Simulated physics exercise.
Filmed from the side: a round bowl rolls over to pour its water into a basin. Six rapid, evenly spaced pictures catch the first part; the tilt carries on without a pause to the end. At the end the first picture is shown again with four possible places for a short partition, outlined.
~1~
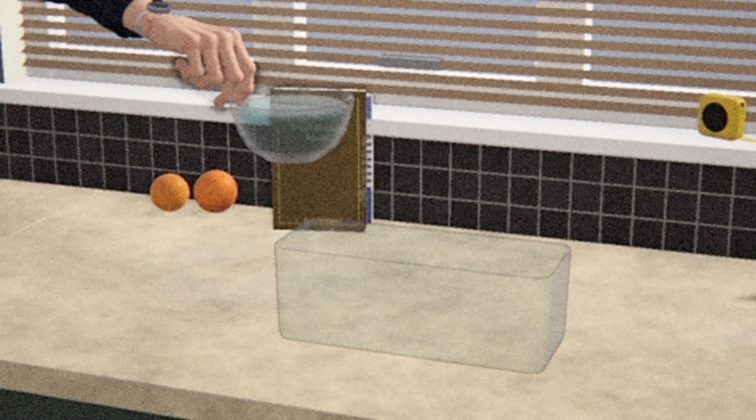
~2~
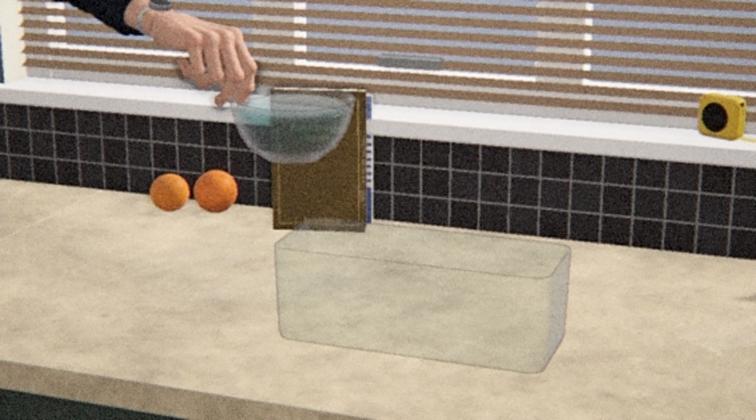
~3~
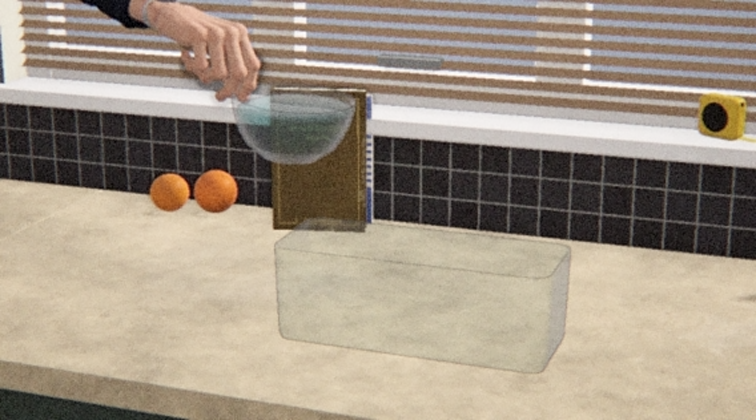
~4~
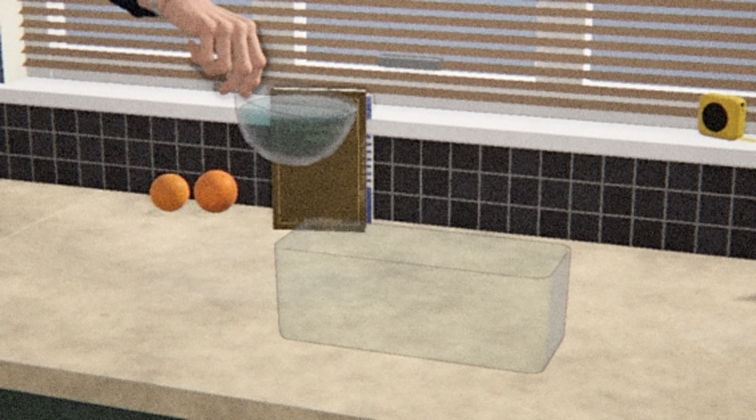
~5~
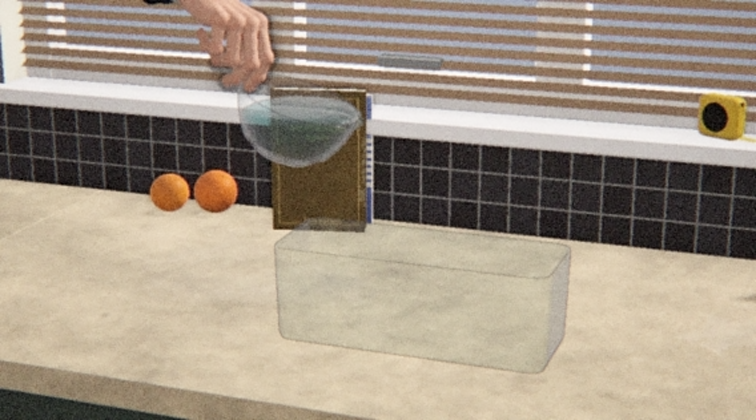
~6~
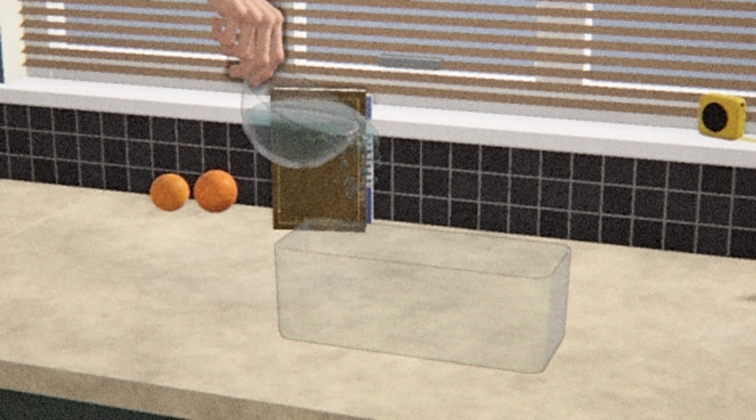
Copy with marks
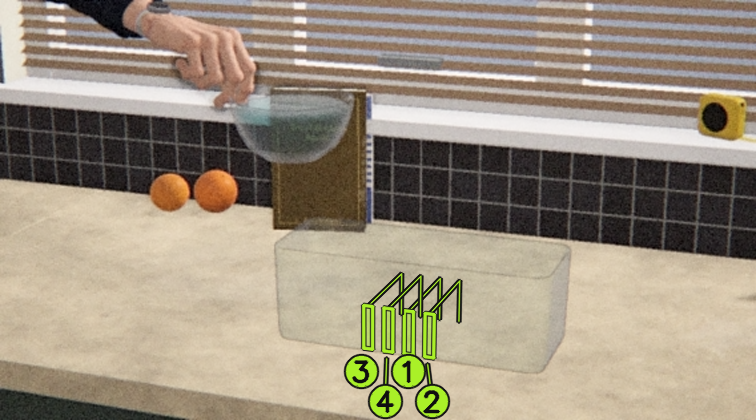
A hand held a clear round bowl of water above a glass basin on the counter, then gradually tipped it to the right until water started running over the lip.
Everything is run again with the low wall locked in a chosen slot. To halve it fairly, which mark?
It is 4.
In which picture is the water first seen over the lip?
In picture 5.
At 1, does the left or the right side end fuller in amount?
The left one.
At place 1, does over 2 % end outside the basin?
No.
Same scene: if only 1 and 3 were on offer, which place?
Here it is place 3.
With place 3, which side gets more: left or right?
More ends on the right.
On the marked copy, 1 at (407, 361); 2 at (427, 364); 3 at (366, 355); 4 at (386, 358).
With 1, about 90 % ends left of the wall and 10 % right of it.
With 2, about 99 % ends left of the wall and 1 % right of it.
With 3, about 23 % ends left of the wall and 77 % right of it.
With 4, about 49 % ends left of the wall and 51 % right of it.
